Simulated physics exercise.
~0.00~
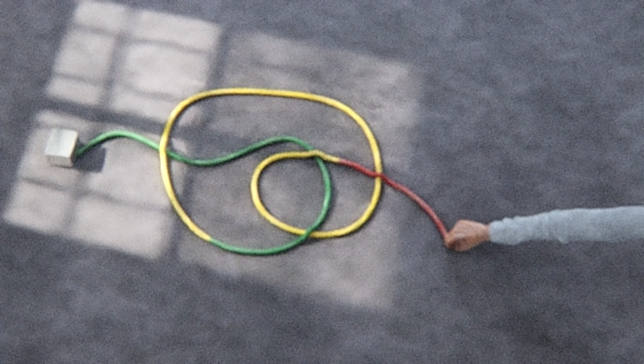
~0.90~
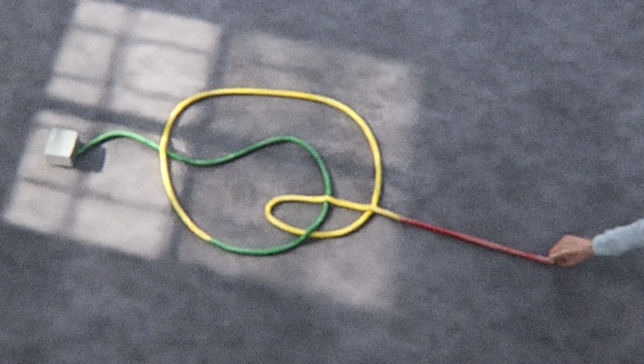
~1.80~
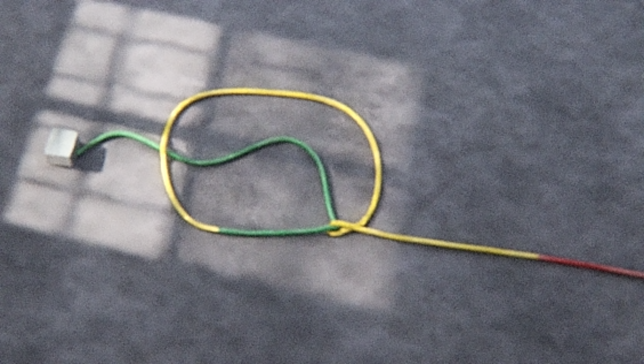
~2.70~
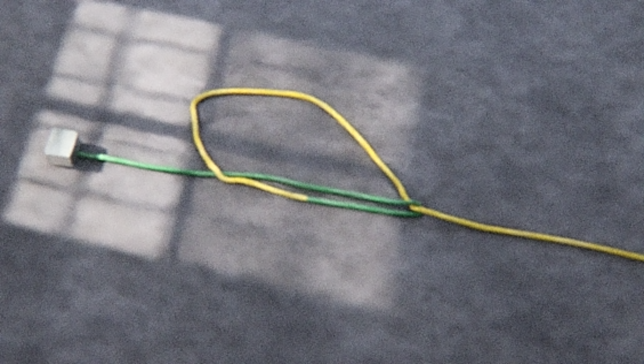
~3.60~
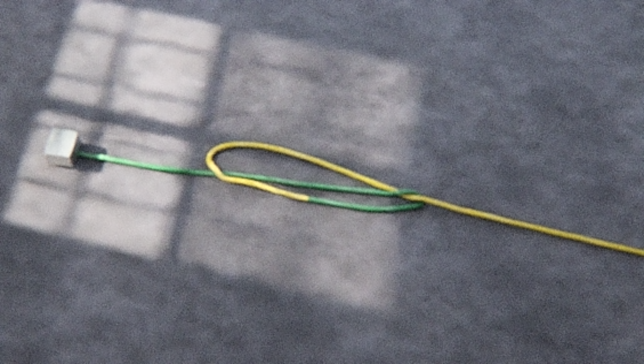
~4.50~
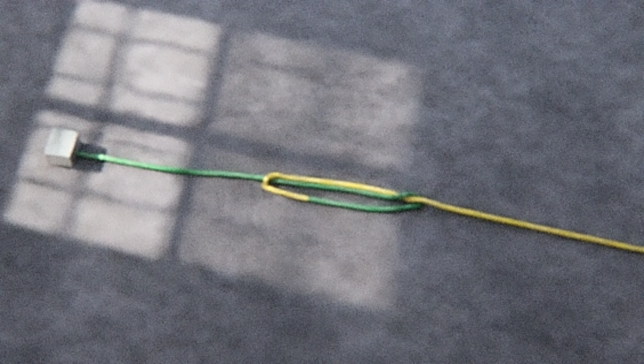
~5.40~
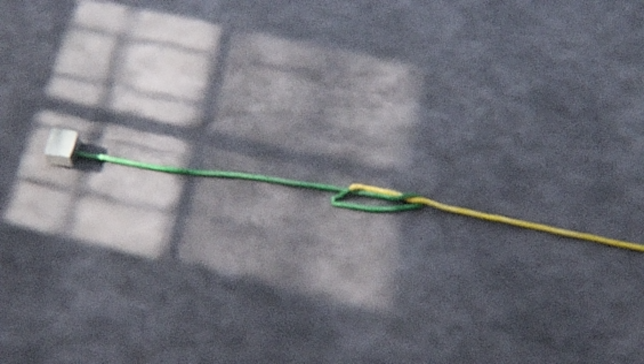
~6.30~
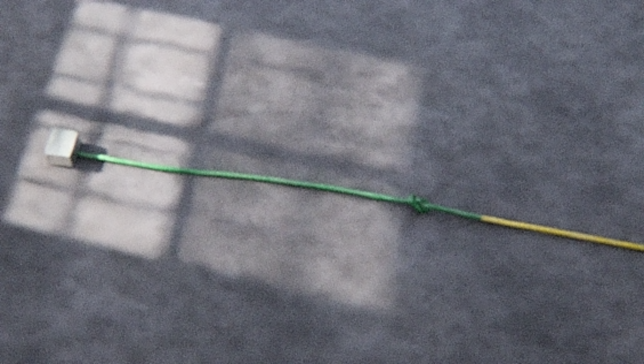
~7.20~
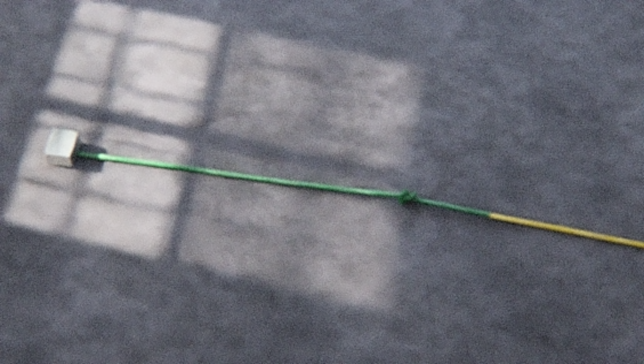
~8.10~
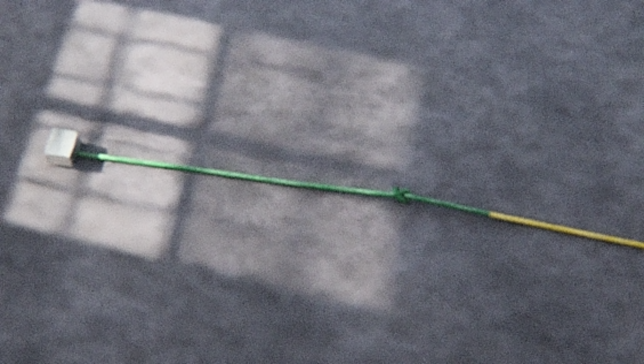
A looped green, yellow and red rope, fixed to a small pale block on the left, was pulled to the right by a hand until its loops shrank and jammed into a small green knot along the taut, straight line.
